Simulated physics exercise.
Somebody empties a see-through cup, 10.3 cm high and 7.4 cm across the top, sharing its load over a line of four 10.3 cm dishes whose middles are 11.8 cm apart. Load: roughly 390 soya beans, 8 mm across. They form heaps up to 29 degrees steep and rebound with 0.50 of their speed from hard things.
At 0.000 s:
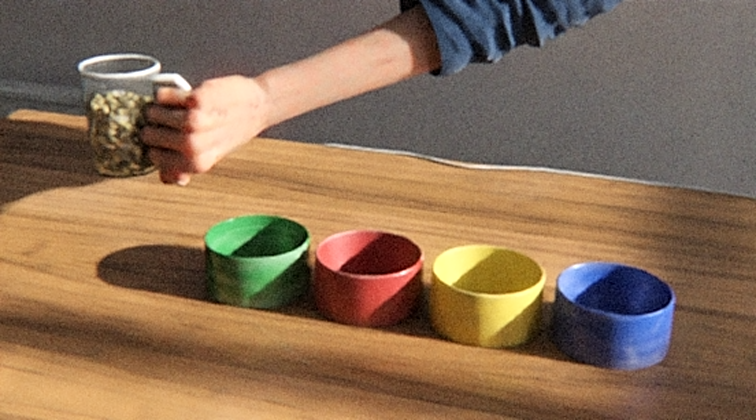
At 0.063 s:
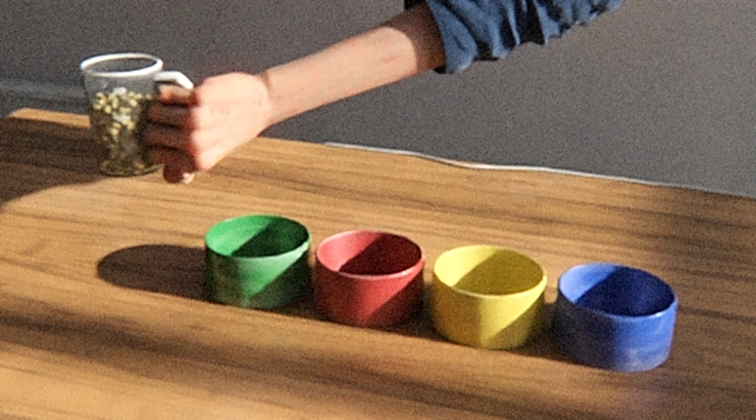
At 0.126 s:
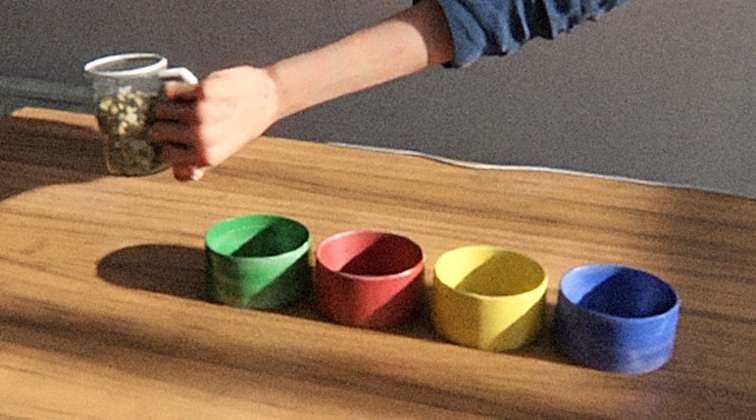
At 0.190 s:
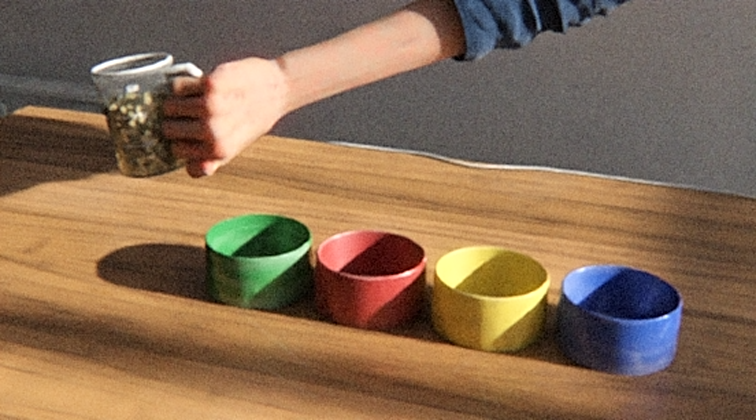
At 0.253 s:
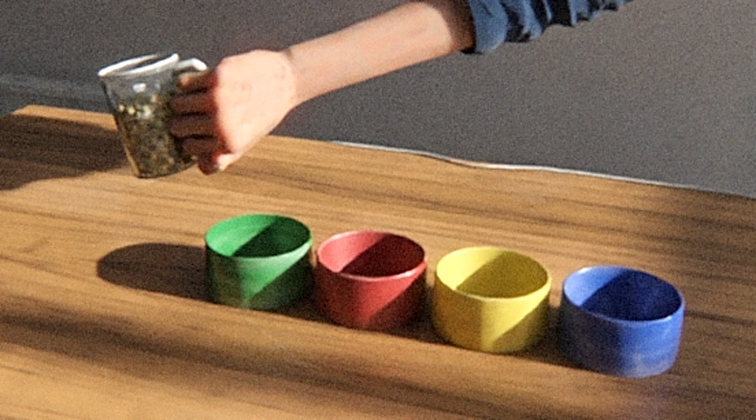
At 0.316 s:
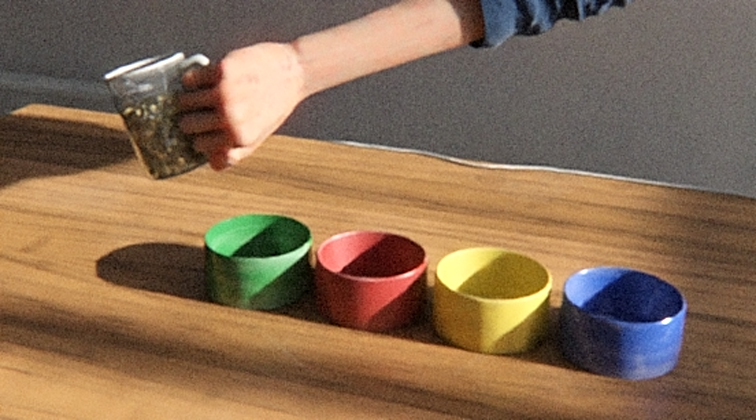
A hand reaching in from the upper right, its arm in a rolled blue sleeve, holds a see-through cup of pale and dark bean-like pieces above a sunlit wooden table, seen from slightly above. Four round dishes, green, red, yellow and blue from left to right, stand in a row before a grey wall. The hand moves the cup slightly rightward while gradually tilting it, and the pieces shift inside.
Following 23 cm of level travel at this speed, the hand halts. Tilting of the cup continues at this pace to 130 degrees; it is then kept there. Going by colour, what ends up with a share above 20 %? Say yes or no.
Red: No, blue: No, green: Yes, yellow: No, counter: No.
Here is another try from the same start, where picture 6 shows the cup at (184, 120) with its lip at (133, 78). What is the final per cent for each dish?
Per cent kept: Red 0; blue 0; green 100; yellow 0.
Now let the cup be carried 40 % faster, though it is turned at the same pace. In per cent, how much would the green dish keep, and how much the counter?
Shares - green 100, counter 0.
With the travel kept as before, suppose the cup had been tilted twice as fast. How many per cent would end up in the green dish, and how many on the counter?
Then green 70 and counter 30.
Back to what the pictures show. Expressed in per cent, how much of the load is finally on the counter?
About 0 percent.
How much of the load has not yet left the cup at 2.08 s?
Approx. 0 % - an estimate.
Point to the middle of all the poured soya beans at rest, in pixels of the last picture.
My guess is close to (263, 262).
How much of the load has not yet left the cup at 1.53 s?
Load share: Near 90 percent.
Then, at 1.04 s, tilt 70 degrees; cup holds 100 %.
After 1.53 s, tilt 106 degrees; cup holds 90 %, green 5 %.
After 2.08 s, tilt 130 degrees; cup holds 0 %, green 100 %.
By 2.5 s all is still; red 0 %, blue 0 %, green 100 %, yellow 0 %, counter 0 %.
